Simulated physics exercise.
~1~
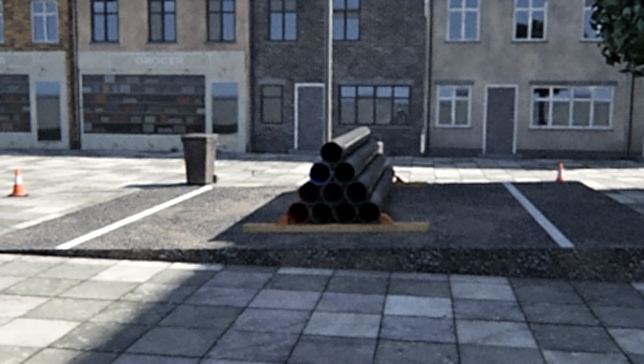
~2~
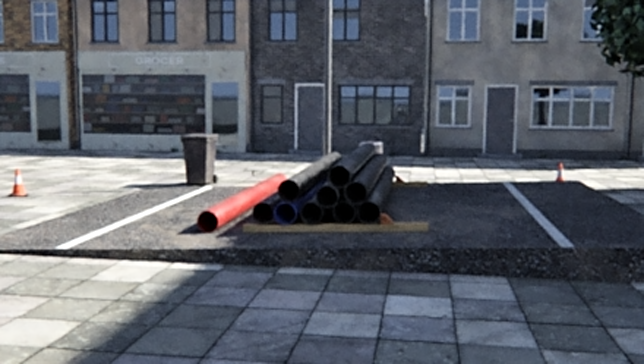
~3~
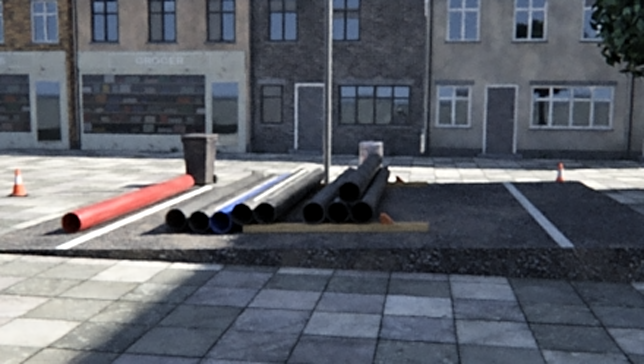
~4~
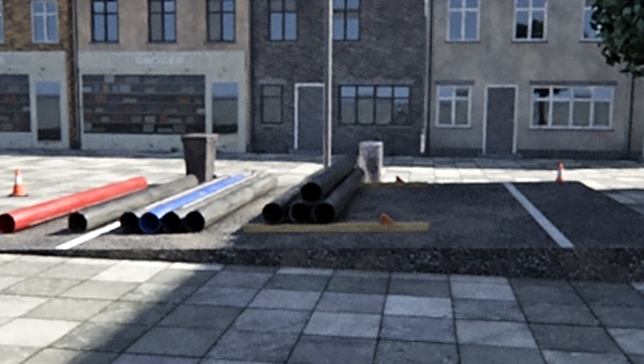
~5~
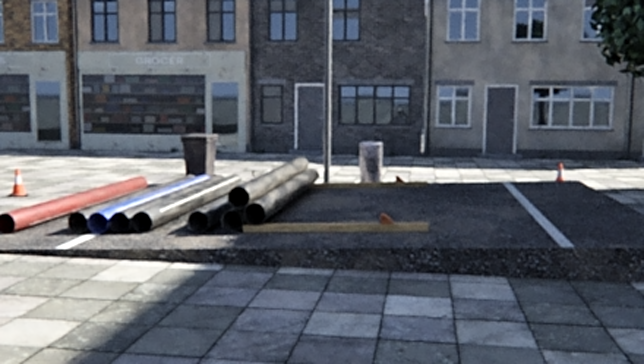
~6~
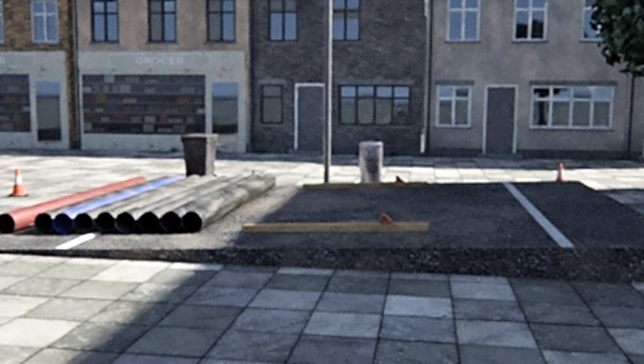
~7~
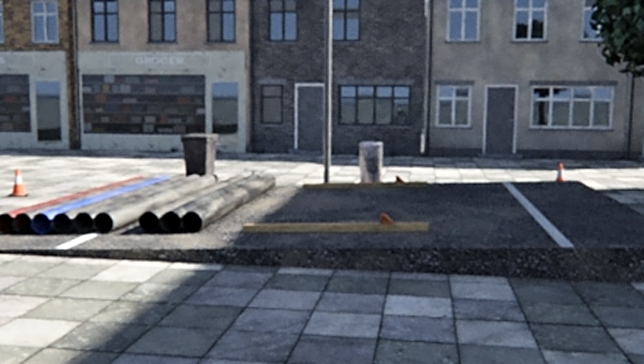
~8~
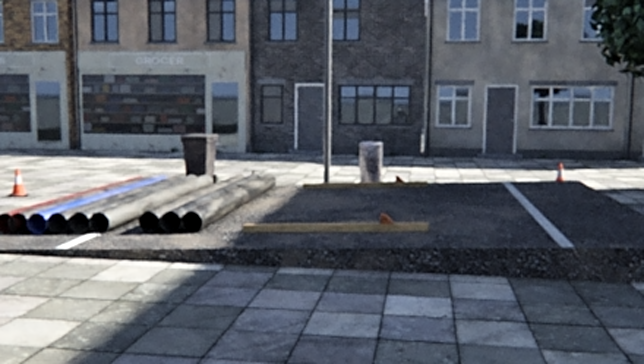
On a paved town square, a fixed view from ground height faces a row of brick and plaster house fronts across a dark gravel pad with a white line on each side. A pyramid of ten black-ended pipes sits in the middle on timber bearers, with a bin behind and small orange cones at the sides. The stack gives way to the left, and a red pipe rolls out first, crossing the left line. A blue pipe and the others follow, spreading into a row until the timbers are bare. They settle side by side at the left, the red and blue ones both beyond the line.
